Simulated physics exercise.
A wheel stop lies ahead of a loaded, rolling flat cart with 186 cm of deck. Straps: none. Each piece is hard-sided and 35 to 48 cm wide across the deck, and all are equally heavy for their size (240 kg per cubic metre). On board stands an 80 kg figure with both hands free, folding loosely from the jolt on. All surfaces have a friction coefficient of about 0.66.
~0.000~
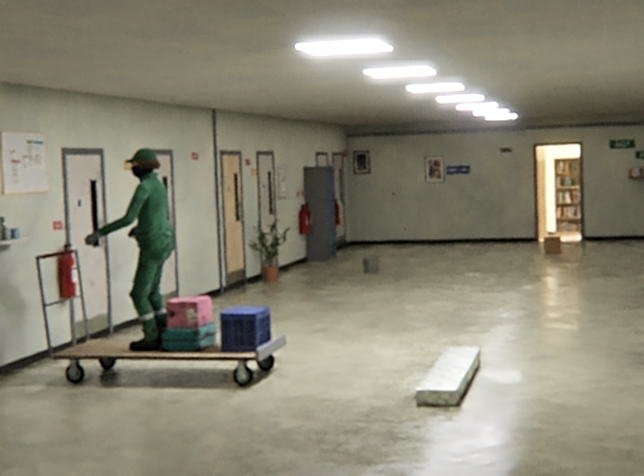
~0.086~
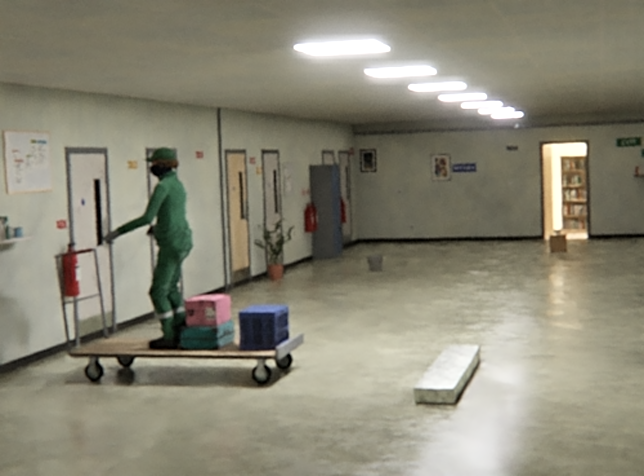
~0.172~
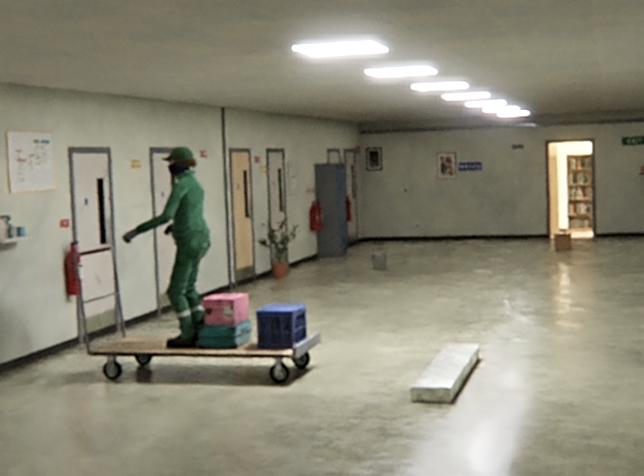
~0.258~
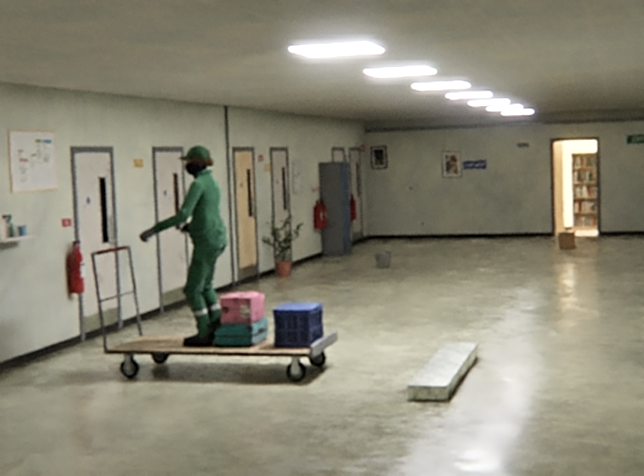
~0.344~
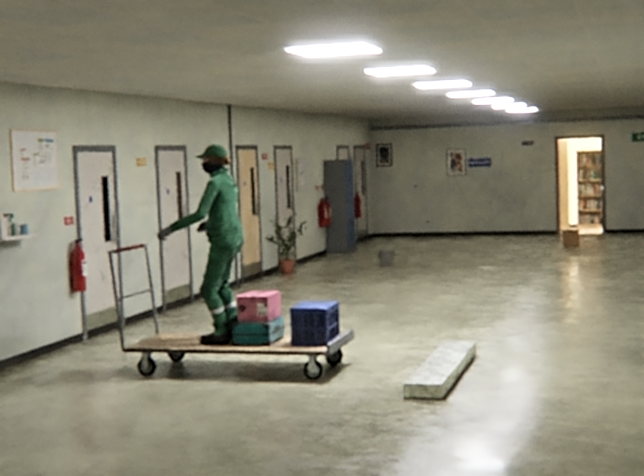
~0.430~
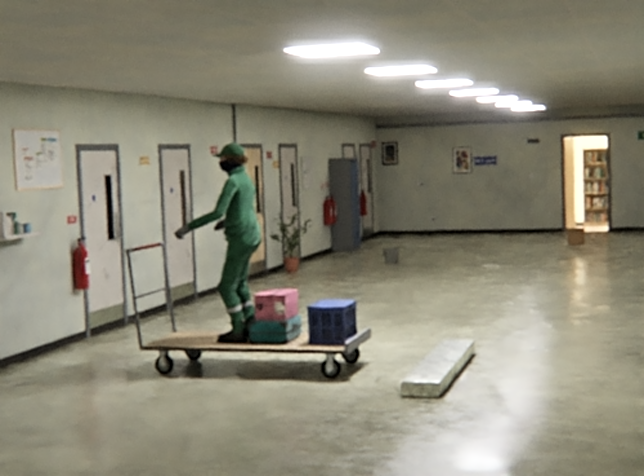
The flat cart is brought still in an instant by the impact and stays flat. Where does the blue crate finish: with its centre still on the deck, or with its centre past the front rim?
The blue crate finishes still on the deck.
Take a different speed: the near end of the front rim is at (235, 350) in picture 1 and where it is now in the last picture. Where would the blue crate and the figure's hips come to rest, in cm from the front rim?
In that case blue 20 behind, hips 100 past.
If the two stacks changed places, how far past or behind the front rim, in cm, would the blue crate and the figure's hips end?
In that case blue 60 behind, hips 0 past.
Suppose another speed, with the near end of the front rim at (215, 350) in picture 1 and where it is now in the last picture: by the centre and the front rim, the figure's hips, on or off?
Then the hips are dropped.
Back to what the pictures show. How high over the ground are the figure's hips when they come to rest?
About 70 cm up.
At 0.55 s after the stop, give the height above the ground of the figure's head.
120 cm.
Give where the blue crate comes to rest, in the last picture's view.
Resting point approx. (417, 317).
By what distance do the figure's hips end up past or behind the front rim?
About 10 cm past the rim.
Impact comes at 0.77 s.
After 1.02 s the blue crate is 17 cm behind the rim, tilted 15°, near (413, 319) in the last picture's view.
After 1.32 s the blue crate is 17 cm behind the rim, tilted 10°, near (413, 319) in the last picture's view.
After 1.77 s the blue crate is 15 cm behind the rim, tilted 20°, near (416, 317) in the last picture's view.
When all is still (2.6 s), past the rim, the figure's hips; behind it, pink parcel, teal suitcase and blue crate.
